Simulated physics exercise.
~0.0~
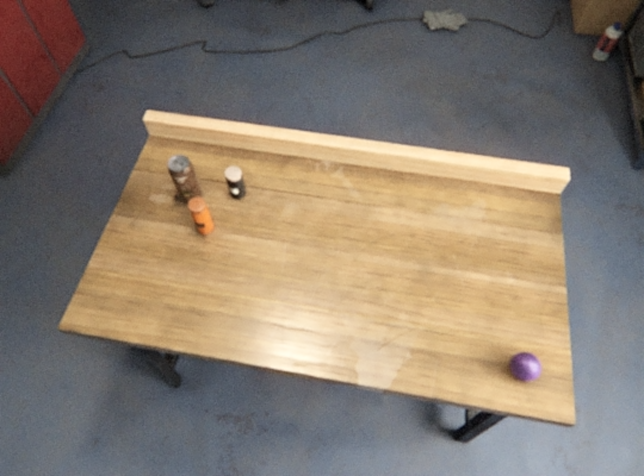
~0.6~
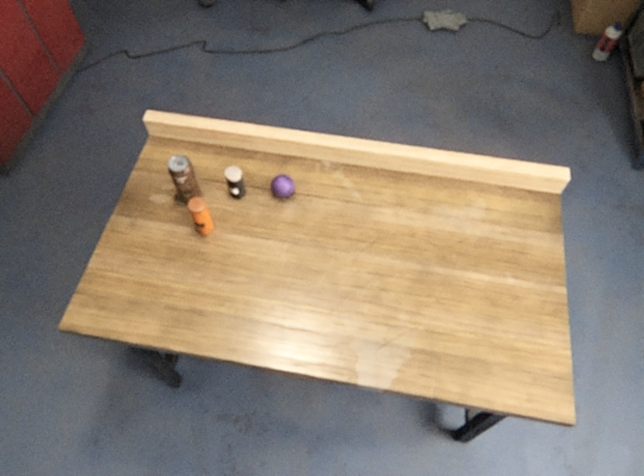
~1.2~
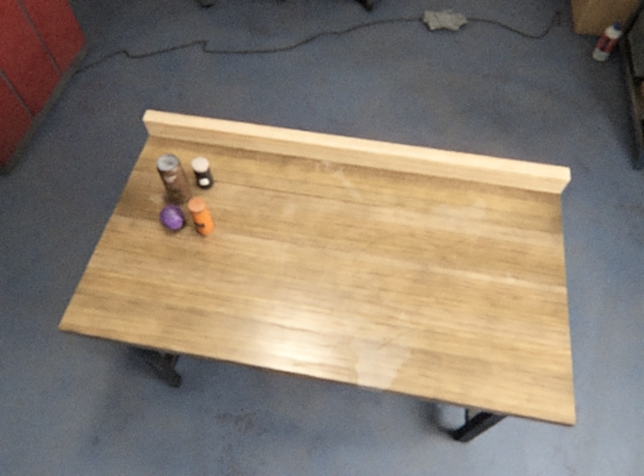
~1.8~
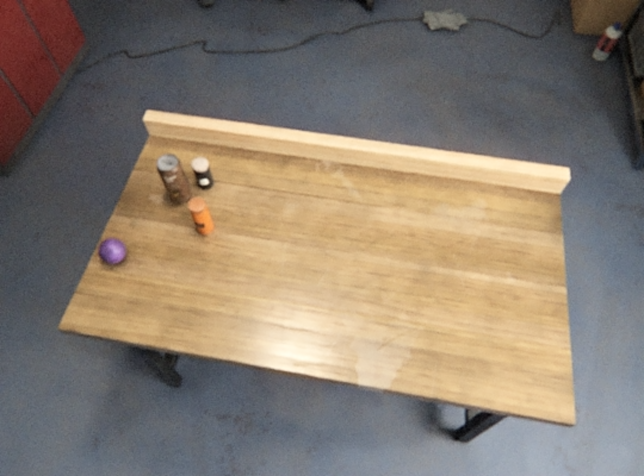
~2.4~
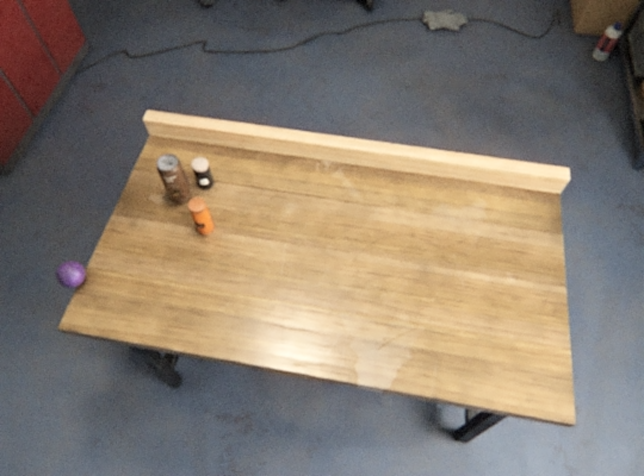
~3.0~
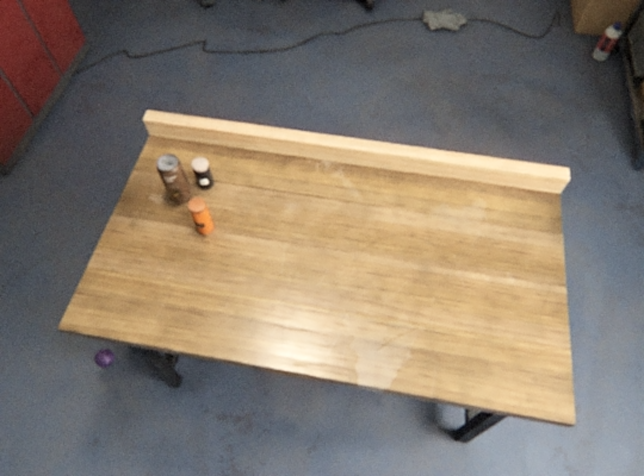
A wooden table with a pale raised strip along its far edge stands on a blue-grey floor, seen from above. A brown can, a small black shaker with a light top and an orange shaker stand upright near the far left corner, while a purple ball is near the right end of the close edge. The ball travels left and away across the top towards the group. The black shaker and brown can shift left, and the ball appears beside the orange shaker. It continues to the left edge and drops off, ending on the floor, with the three containers still upright.
